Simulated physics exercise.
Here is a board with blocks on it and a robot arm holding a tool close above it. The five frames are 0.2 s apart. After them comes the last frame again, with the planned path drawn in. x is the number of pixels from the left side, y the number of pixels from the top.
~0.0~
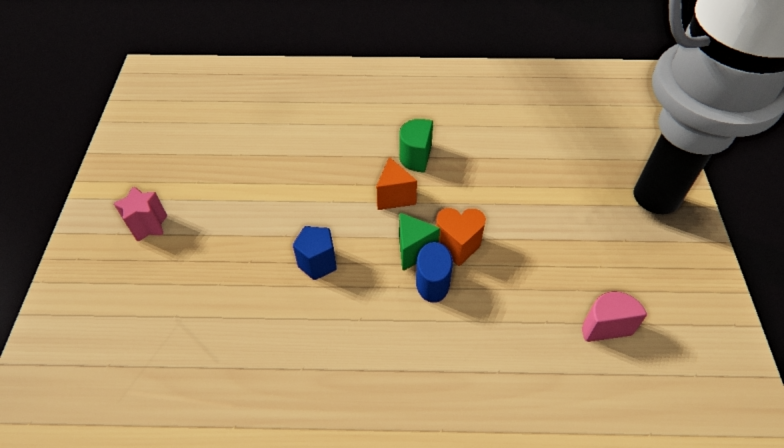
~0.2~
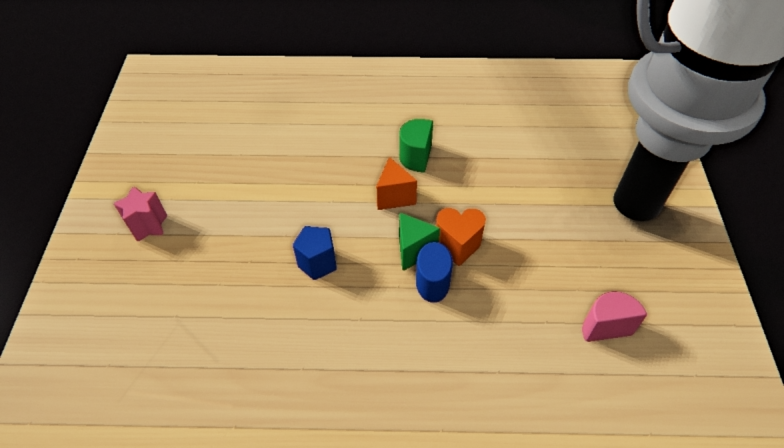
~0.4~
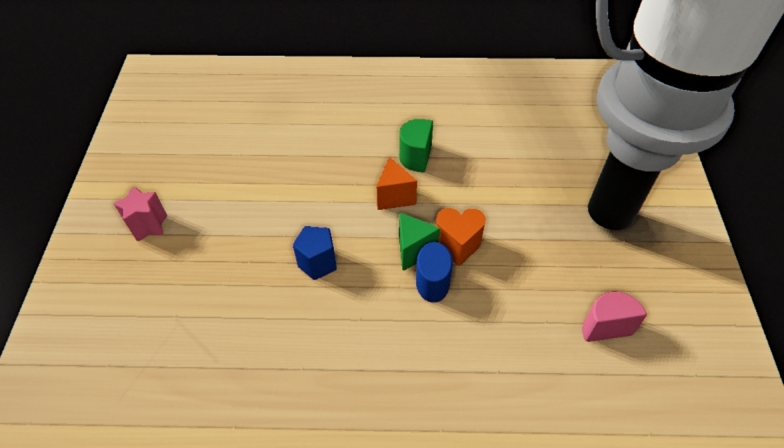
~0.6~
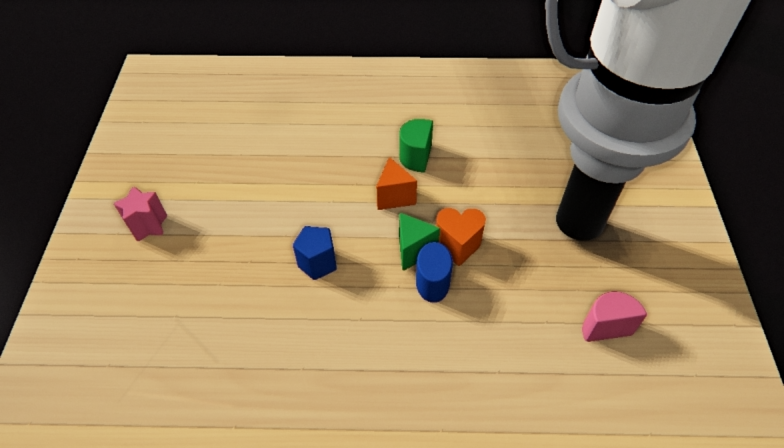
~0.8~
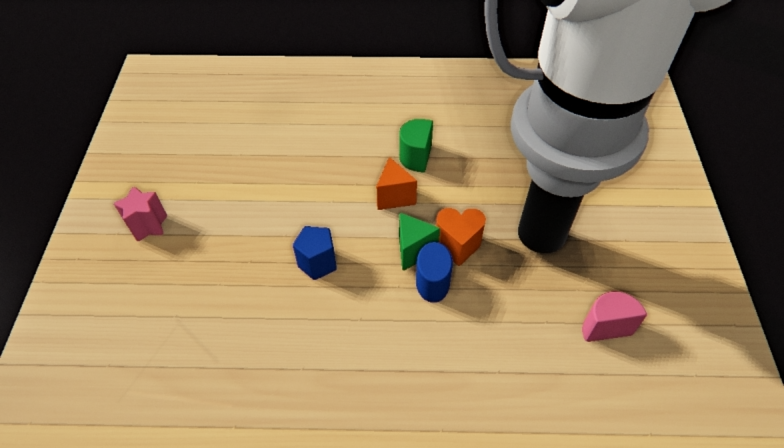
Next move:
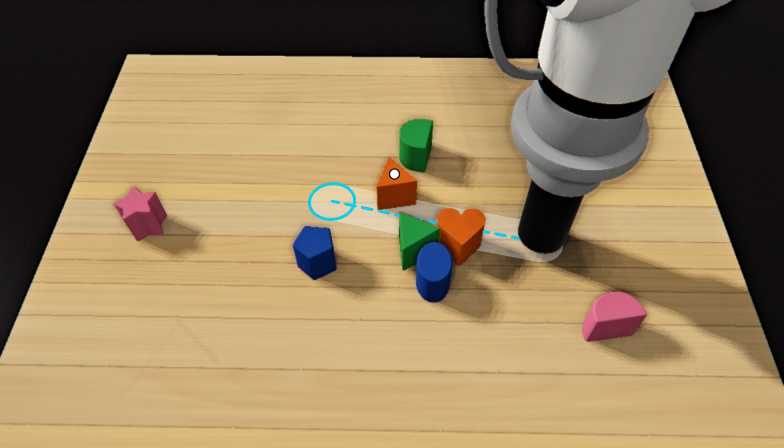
A robot arm holding a black tool moved steadily left and slightly toward the viewer over a wooden board, nearing the orange heart, while all the colorful blocks stayed where they were.
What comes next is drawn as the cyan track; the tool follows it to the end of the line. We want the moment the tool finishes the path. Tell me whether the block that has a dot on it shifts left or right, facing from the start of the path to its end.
Shifted right.
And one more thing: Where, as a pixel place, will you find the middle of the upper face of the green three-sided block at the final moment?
My best guess is (378, 257).
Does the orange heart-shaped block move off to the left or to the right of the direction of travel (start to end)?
It moves over to the left.
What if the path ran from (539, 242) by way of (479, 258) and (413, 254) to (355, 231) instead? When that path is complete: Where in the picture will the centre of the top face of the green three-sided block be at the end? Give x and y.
It ends at (314, 213).
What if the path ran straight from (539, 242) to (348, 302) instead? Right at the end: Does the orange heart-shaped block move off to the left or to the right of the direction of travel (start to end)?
It heads right.
Path on the board, in a line from (539, 242) to (332, 201); the dot is on the orange three-sided block.
What follows on the original path. One third of the way, tool at (467, 220); green three-sided block at (395, 239), turned 15° clockwise; orange heart-shaped block at (427, 223), turned 25° anticlockwise.
Two thirds of the way, tool at (398, 207); orange three-sided block at (382, 166), turned 10° anticlockwise; green three-sided block at (378, 257); orange heart-shaped block at (385, 224), turned 120° anticlockwise.
At the end, tool at (331, 193); orange three-sided block at (365, 155), turned 25° clockwise; green three-sided block at (378, 257); blue oval block in place; orange heart-shaped block at (384, 223), turned 125° anticlockwise.
